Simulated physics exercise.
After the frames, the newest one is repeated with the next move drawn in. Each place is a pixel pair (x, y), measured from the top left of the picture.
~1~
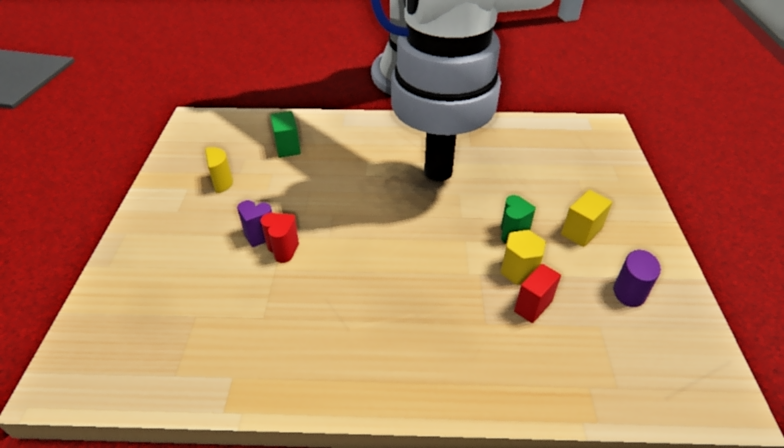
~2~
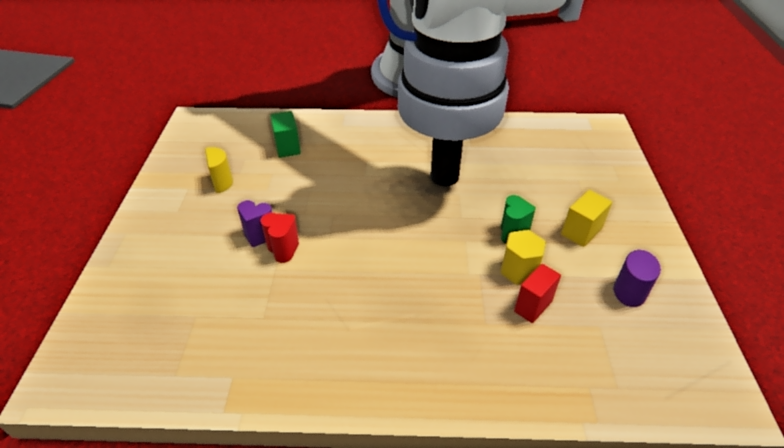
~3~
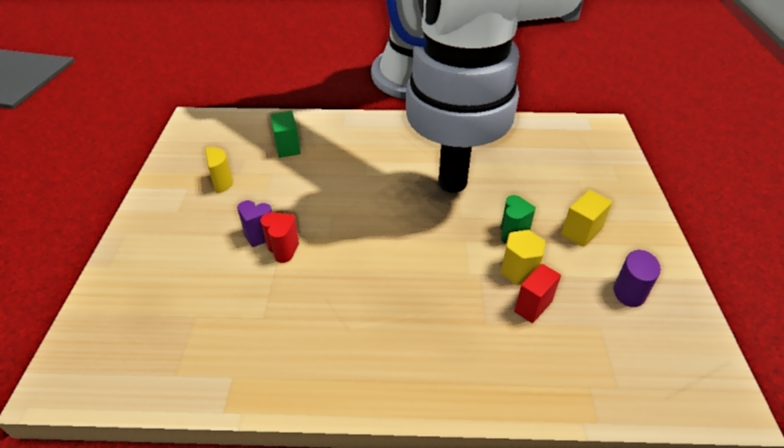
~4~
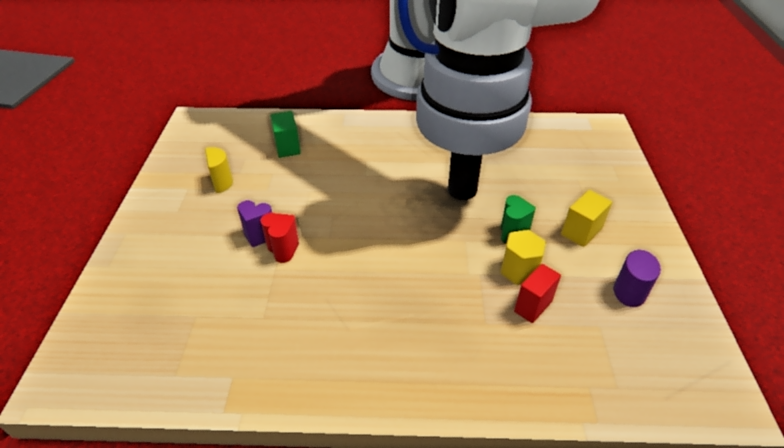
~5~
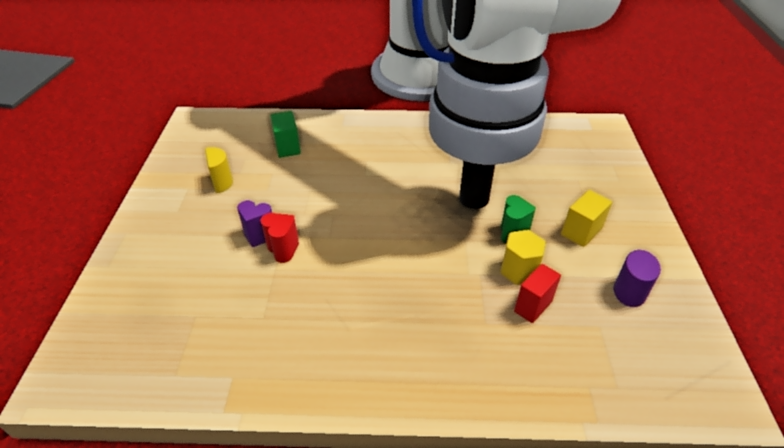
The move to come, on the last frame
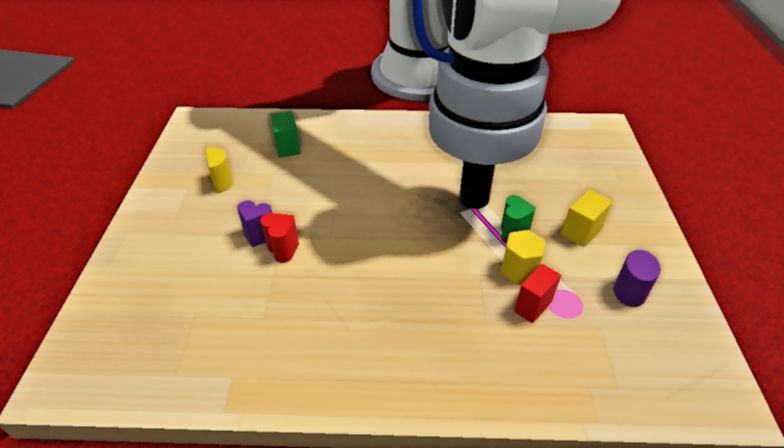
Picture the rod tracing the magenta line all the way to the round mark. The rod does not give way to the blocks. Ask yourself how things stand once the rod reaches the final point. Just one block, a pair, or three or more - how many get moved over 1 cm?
Looking at the path, I think three or more of the blocks end up more than 1 cm away.
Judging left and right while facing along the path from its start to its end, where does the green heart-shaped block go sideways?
Facing from start to end, it shifts left.
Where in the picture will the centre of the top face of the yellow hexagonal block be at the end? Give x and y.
It will end up at (585, 309).
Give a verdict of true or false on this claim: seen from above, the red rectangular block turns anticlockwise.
The statement is incorrect.
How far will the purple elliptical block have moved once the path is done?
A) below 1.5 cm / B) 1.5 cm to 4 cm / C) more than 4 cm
That would be A.
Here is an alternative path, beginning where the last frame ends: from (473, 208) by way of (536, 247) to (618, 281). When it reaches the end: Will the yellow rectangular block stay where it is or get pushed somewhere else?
When the path is over, the yellow rectangular block is still on its spot.
The line goes straight from (473, 208) to (565, 304).
What follows on the original path. One third of the way, rod (501, 228); green heart-shaped block (533, 212).
Two thirds of the way, rod (532, 260); green heart-shaped block (545, 219), turned 40° anticlockwise; yellow hexagonal block (552, 269); red rectangular block (549, 295), turned 50° clockwise.
At the end, rod (568, 295); green heart-shaped block (545, 219), turned 40° anticlockwise; yellow hexagonal block (585, 309), turned 20° clockwise; red rectangular block (551, 313), turned 110° clockwise; purple elliptical block unmoved.
